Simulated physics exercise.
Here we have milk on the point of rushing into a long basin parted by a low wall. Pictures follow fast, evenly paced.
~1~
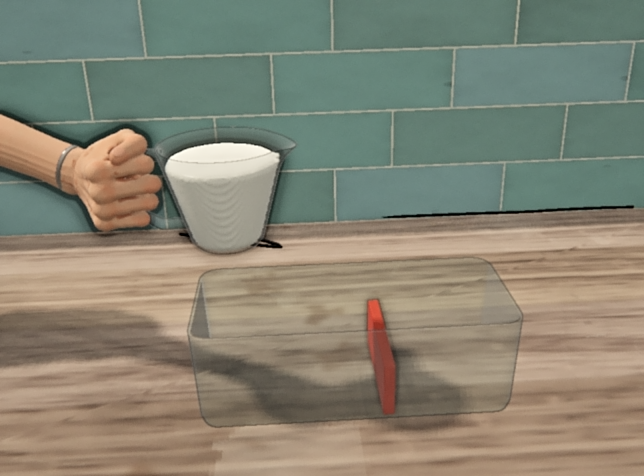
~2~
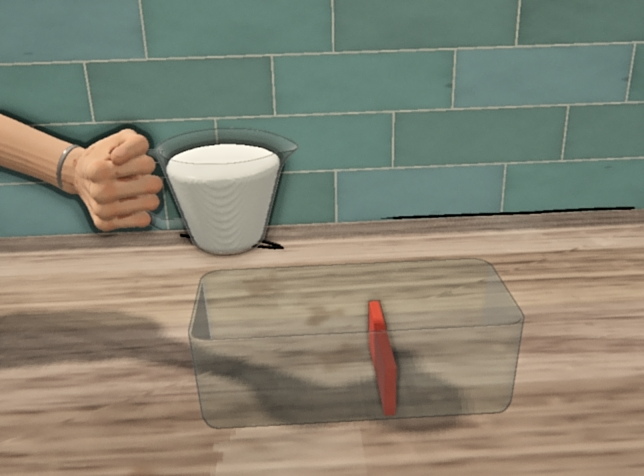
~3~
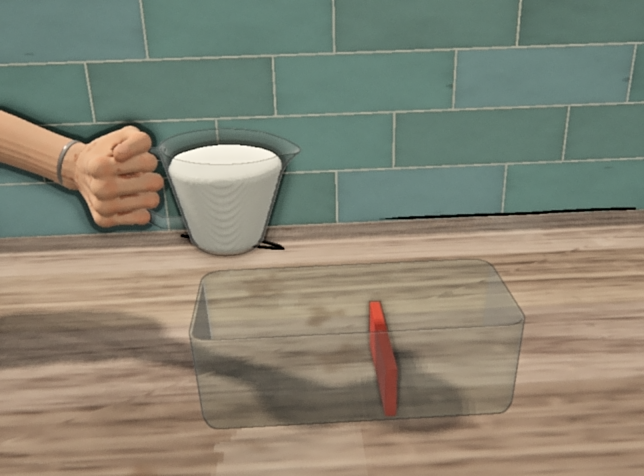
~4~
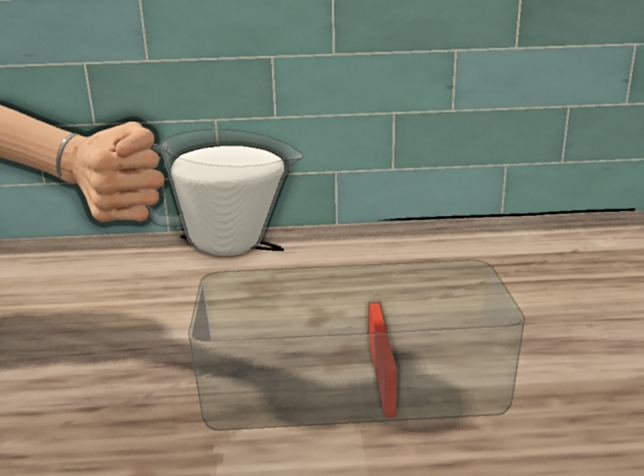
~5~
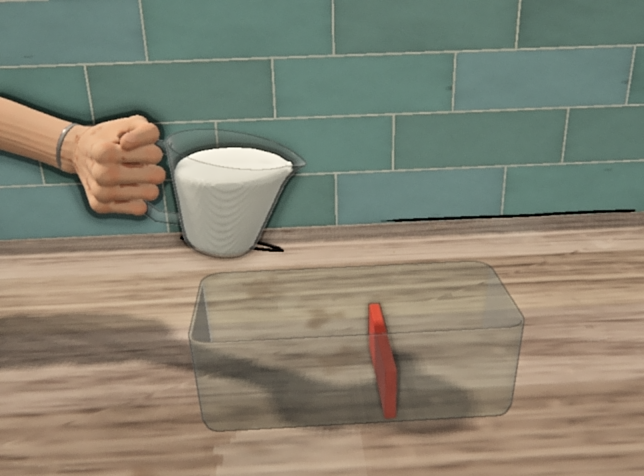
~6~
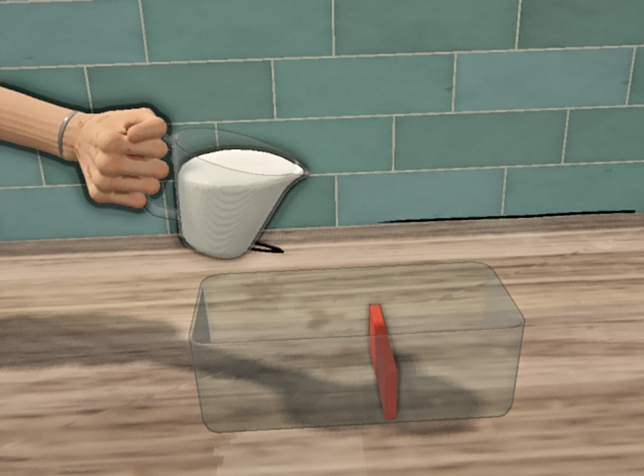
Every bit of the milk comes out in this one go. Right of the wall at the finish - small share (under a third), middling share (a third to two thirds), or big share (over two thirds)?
Small.
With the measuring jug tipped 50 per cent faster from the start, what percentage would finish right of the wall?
It comes to around 5 per cent.
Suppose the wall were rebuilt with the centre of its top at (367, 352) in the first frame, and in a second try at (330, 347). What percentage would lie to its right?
About 35 per cent on the first try, and 75 per cent on the second.
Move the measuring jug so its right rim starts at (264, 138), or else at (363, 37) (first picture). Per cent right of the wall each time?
About 0 per cent, then about 85 per cent.
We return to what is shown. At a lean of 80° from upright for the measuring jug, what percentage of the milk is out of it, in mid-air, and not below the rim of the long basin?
Around 25 percent.
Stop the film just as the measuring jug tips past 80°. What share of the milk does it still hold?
About 45 % remains.
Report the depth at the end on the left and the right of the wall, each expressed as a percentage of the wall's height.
I get 30 % for the left and 0 % for the right.
A moment on, the measuring jug is tipped on its side and 47 per cent is still to pour, 26 is left of the wall and 3 right of it.
Next, the measuring jug is tipped right over and 1 per cent is still to pour, 91 is left of the wall and 4 right of it.
Then the measuring jug is tipped right over and 0 per cent is still to pour, 93 is left of the wall and 5 right of it.
Later the measuring jug is tipped right over and 0 per cent is still to pour, 93 is left of the wall and 5 right of it.
In the end 93 per cent lies left of the wall, 5 right of it and 2 outside.
